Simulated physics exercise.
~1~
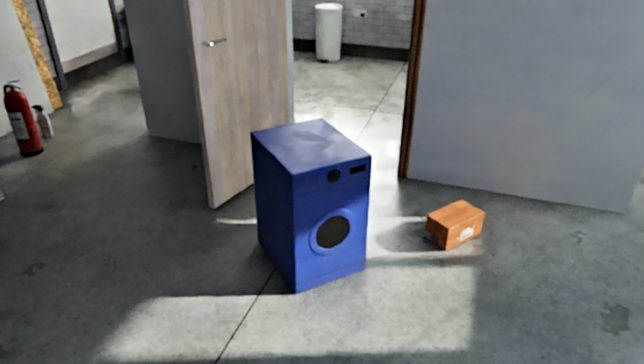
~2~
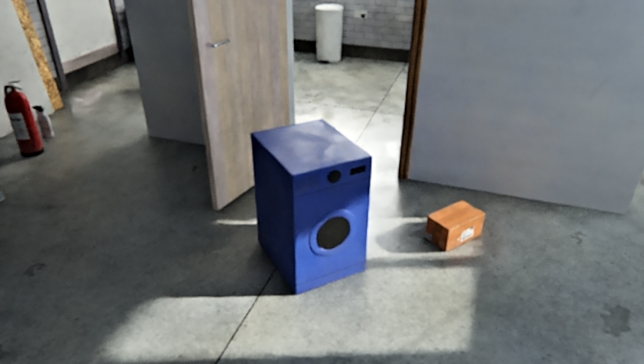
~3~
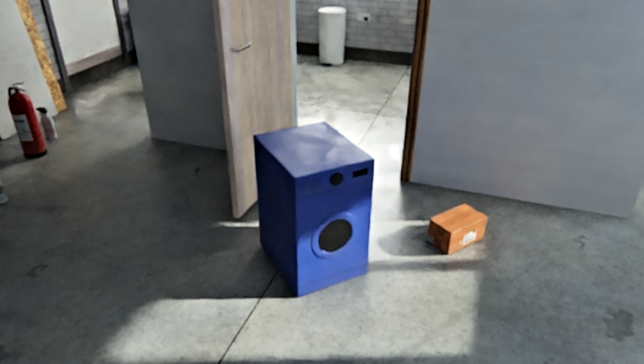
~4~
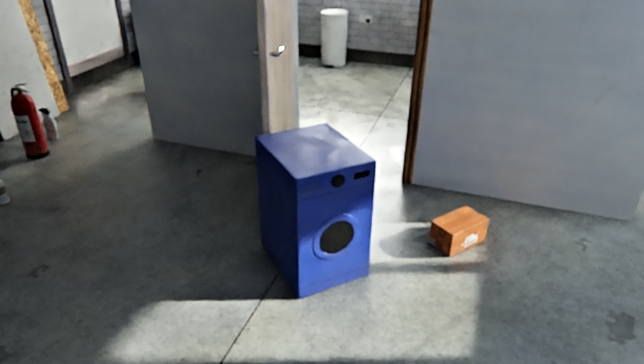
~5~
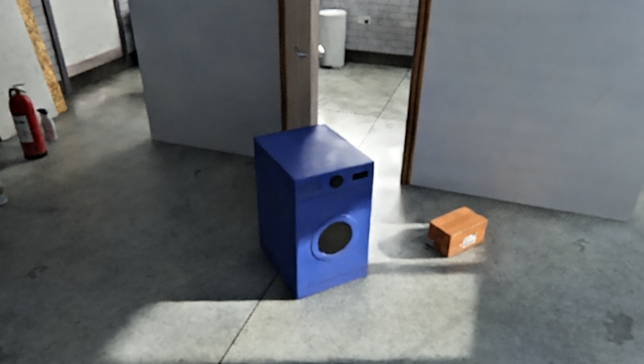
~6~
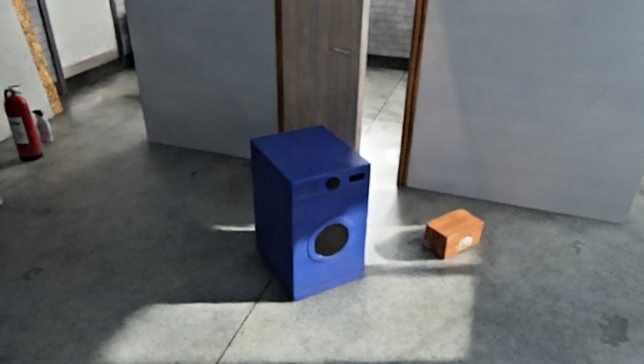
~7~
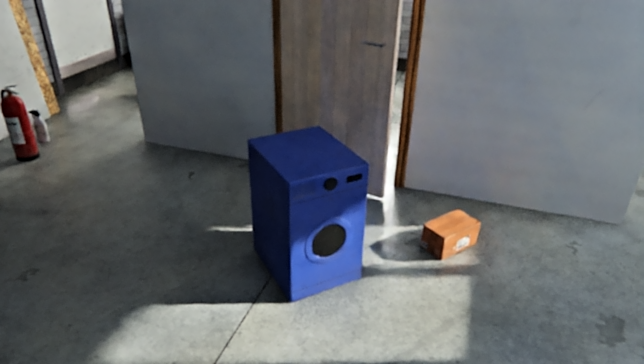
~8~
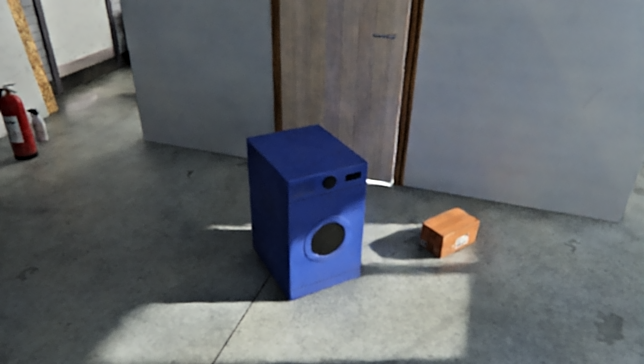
A door swings shut behind a blue appliance and an orange parcel, which stay still.
